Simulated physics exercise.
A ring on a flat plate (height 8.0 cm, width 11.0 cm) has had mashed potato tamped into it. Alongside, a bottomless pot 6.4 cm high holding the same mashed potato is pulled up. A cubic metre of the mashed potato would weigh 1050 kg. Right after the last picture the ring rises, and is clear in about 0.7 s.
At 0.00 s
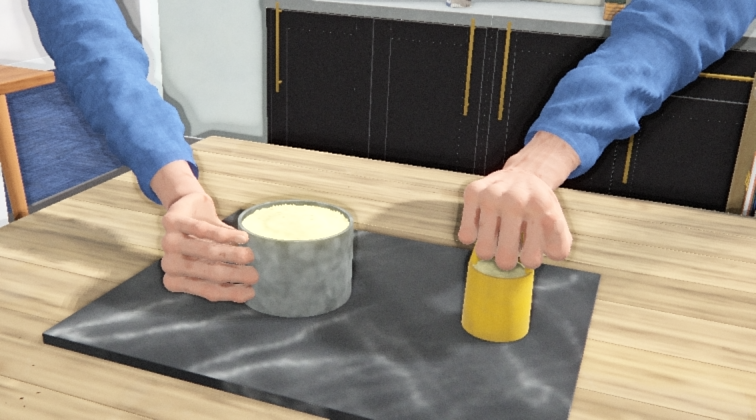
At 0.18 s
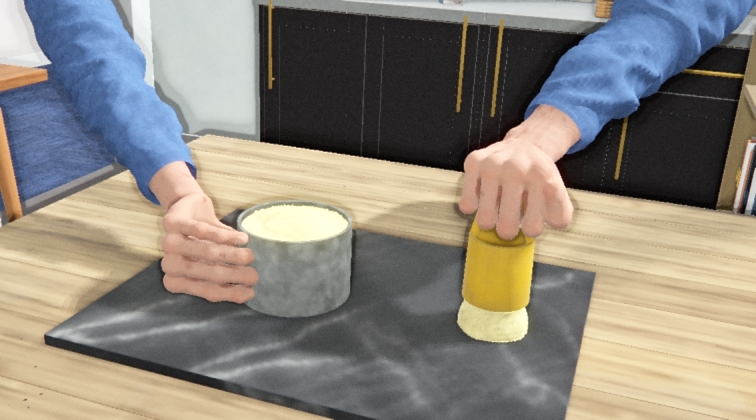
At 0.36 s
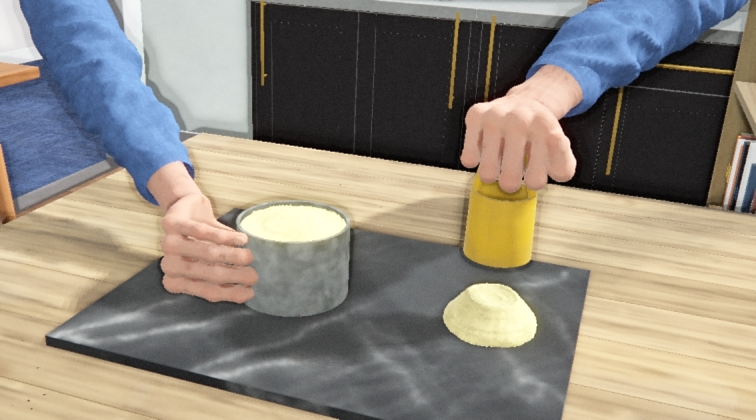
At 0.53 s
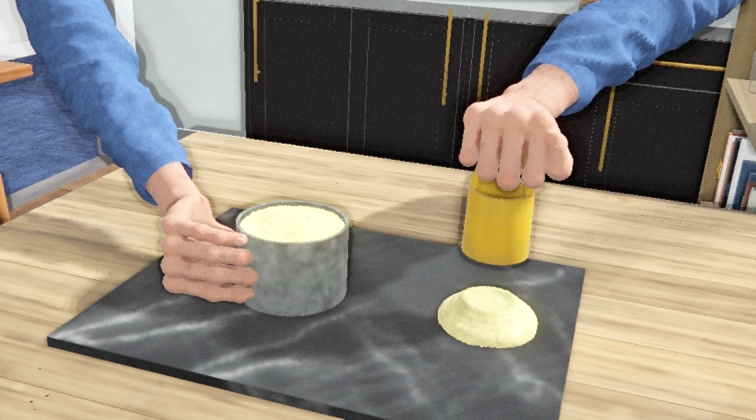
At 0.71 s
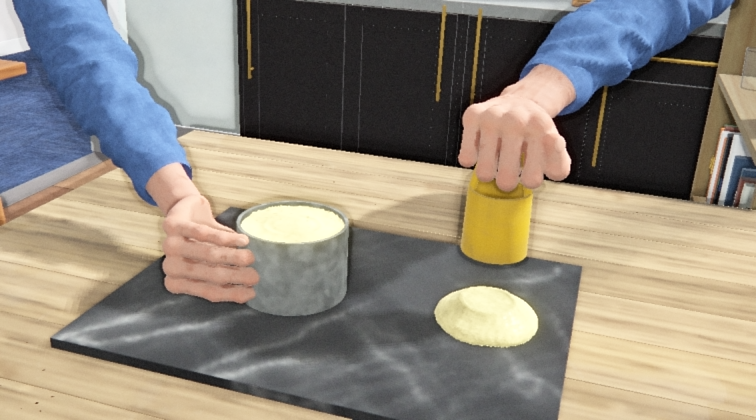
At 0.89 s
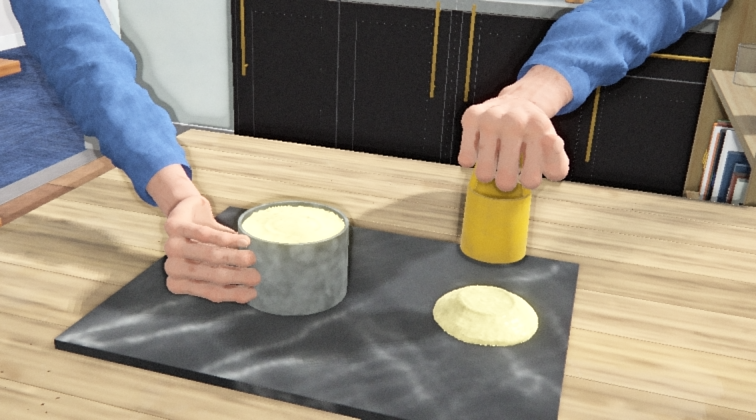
Hands lifting a yellow bottomless pot off mashed potato, which slumps into a low mound beside a filled grey ring.
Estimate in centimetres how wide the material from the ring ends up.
It ends up roughly 21.8 centimetres wide.
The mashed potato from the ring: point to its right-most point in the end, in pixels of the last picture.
(392, 295).
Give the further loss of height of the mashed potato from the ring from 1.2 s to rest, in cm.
Some 3.0 centimetres.
By 1.1 s, the ring is up 2.5 cm; the mashed potato has come down 0.5 cm to 7.5 cm and is 13 cm wide.
By 1.2 s, the ring is up 4.3 cm; the mashed potato has come down 2.0 cm to 6.0 cm and is 15 cm wide.
By 1.4 s, the ring is up 7.9 cm; the mashed potato has come down 4.2 cm to 3.8 cm and is 19 cm wide.
By 1.6 s, the ring is clear; the mashed potato has come down 4.6 cm to 3.4 cm and is 20 cm wide.
By 3.1 s, at rest, the ring is clear; the mashed potato has come down 4.8 cm to 3.2 cm and is 22 cm wide.
